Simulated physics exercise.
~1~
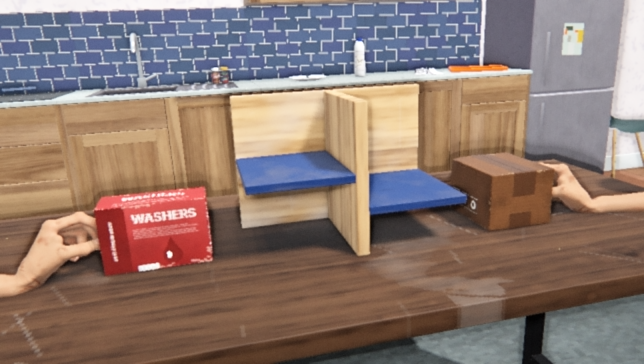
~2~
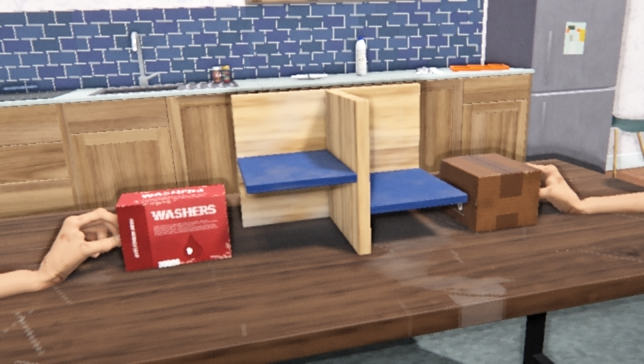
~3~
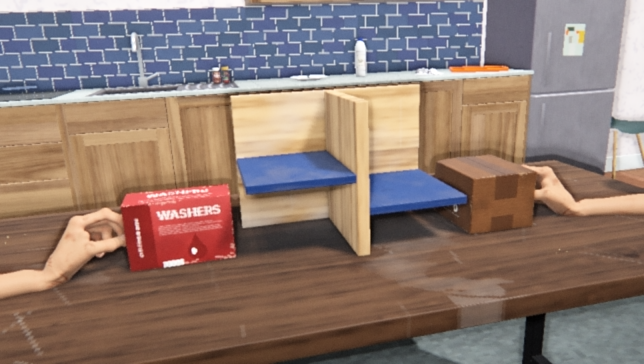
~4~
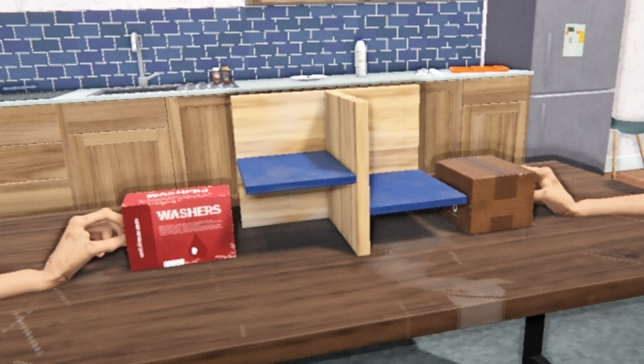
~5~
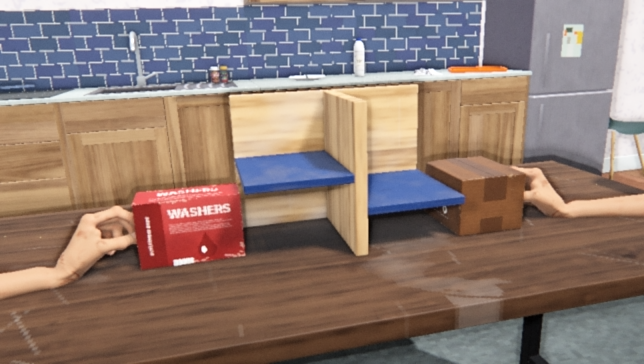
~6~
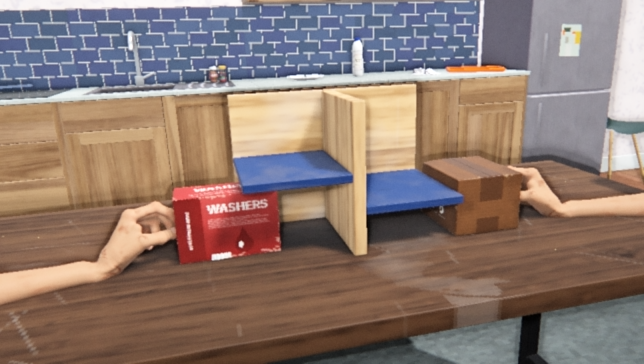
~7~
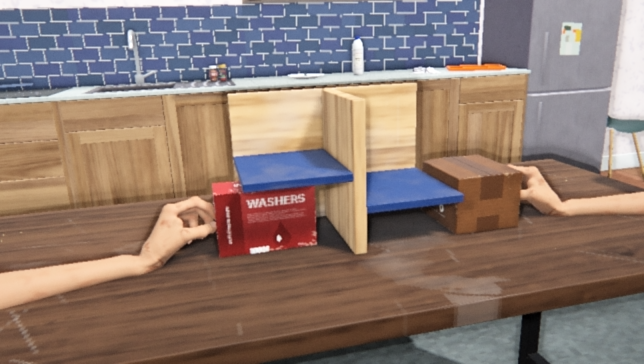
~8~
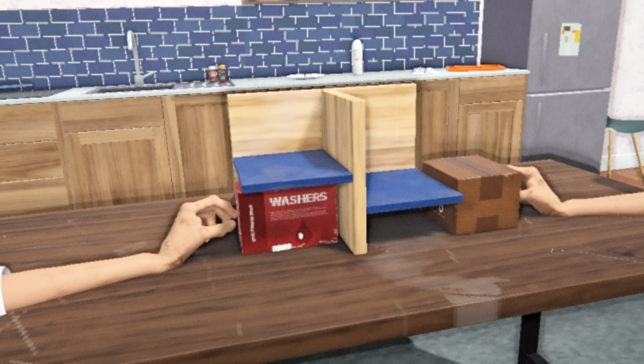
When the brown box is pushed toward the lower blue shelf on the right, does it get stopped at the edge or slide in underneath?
It gets stopped at the edge of the shelf and stays outside, while the red box slides in under the shelf on the left.
To begin with, a hand on the left holds a red box labelled washers and a hand on the right holds a brown box, with a wooden stand with two blue shelves between them on a kitchen table. The hands push both boxes inward, and they slide slowly toward the stand. The brown box reaches the edge of the lower right shelf and stops there. The red box keeps sliding right and passes gradually beneath the higher left shelf. At the end, the red box sits under its shelf, while the brown box, too tall to fit, remains outside against the edge.
